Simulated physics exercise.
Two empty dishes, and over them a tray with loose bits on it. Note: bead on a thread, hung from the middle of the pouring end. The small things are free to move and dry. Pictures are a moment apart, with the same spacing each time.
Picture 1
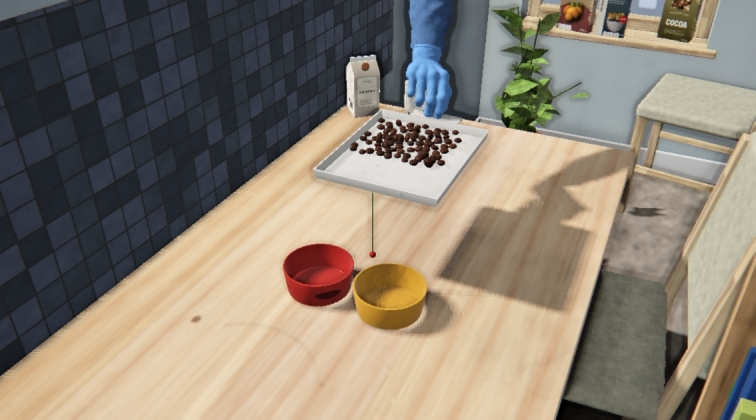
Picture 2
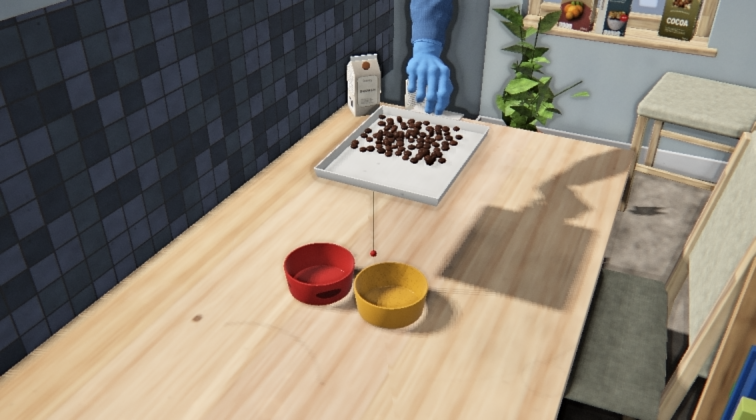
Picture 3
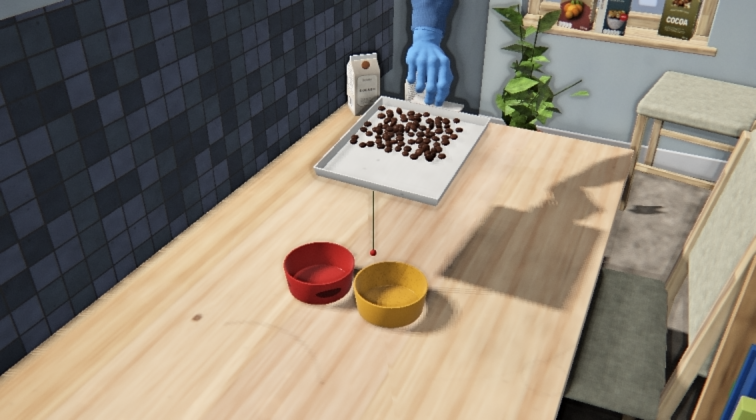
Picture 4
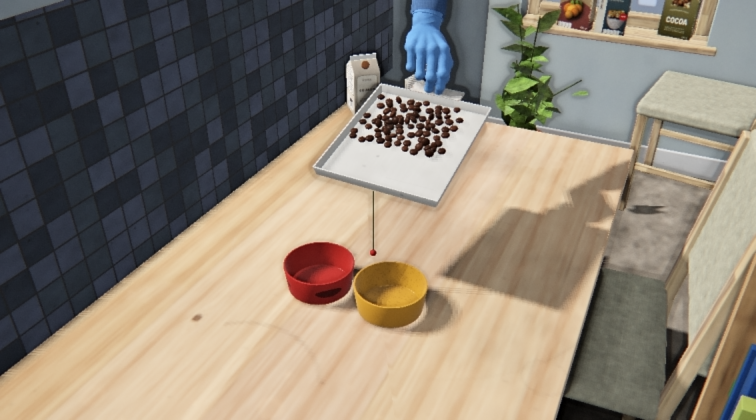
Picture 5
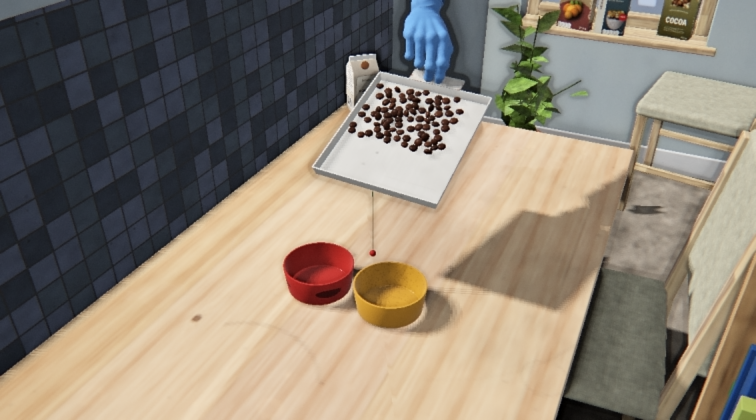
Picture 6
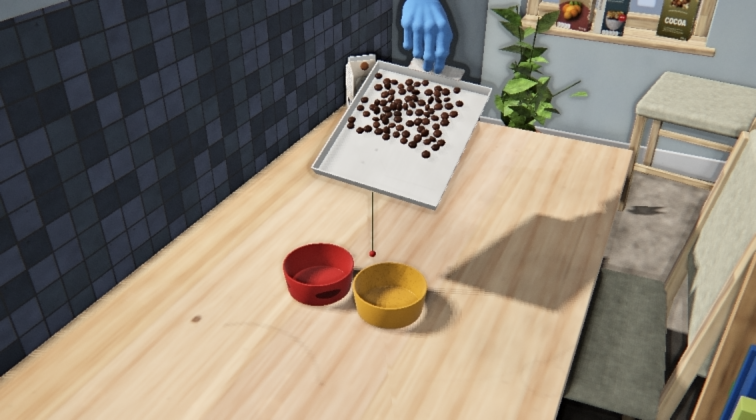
A blue-gloved hand steadily raises the far end of a tray holding small brown pieces.
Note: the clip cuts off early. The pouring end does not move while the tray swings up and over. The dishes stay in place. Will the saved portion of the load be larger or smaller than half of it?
Well, most of the load lands in the dishes, as it turns out.
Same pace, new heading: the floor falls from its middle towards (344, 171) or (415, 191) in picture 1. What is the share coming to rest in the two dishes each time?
I'd say roughly 60 percent with the first slope, 50 percent with the other.
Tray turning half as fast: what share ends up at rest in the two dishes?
Expected result: Around 80 per cent.
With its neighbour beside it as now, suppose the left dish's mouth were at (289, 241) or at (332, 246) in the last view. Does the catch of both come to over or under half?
For the two tries in order: Not as much as half, not as much as half.
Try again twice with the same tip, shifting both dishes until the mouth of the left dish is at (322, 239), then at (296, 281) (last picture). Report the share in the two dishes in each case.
Around 0 and then 30 per cent.
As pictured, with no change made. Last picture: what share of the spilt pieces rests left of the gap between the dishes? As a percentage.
Around 40 per cent, I reckon.
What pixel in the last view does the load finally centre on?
Once it all stops, the middle lies near (387, 310).
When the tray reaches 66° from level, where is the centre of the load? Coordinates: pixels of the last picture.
In the last view, the load is centred near (394, 187).
Shortly afterwards, tray tipped steeply; the bulk on the tray; a little in the air.
Next, tray tipped past a quarter turn; near a quarter on the tray; near a third in the right dish; a little in the left dish; near a quarter outside both; a little in the air.
Some moments later, tray tipped past a quarter turn; near two thirds in the right dish; a little in the left dish; near a quarter outside both.
In the end, tray tipped past a quarter turn; near two thirds in the right dish; a little in the left dish; near a quarter outside both.
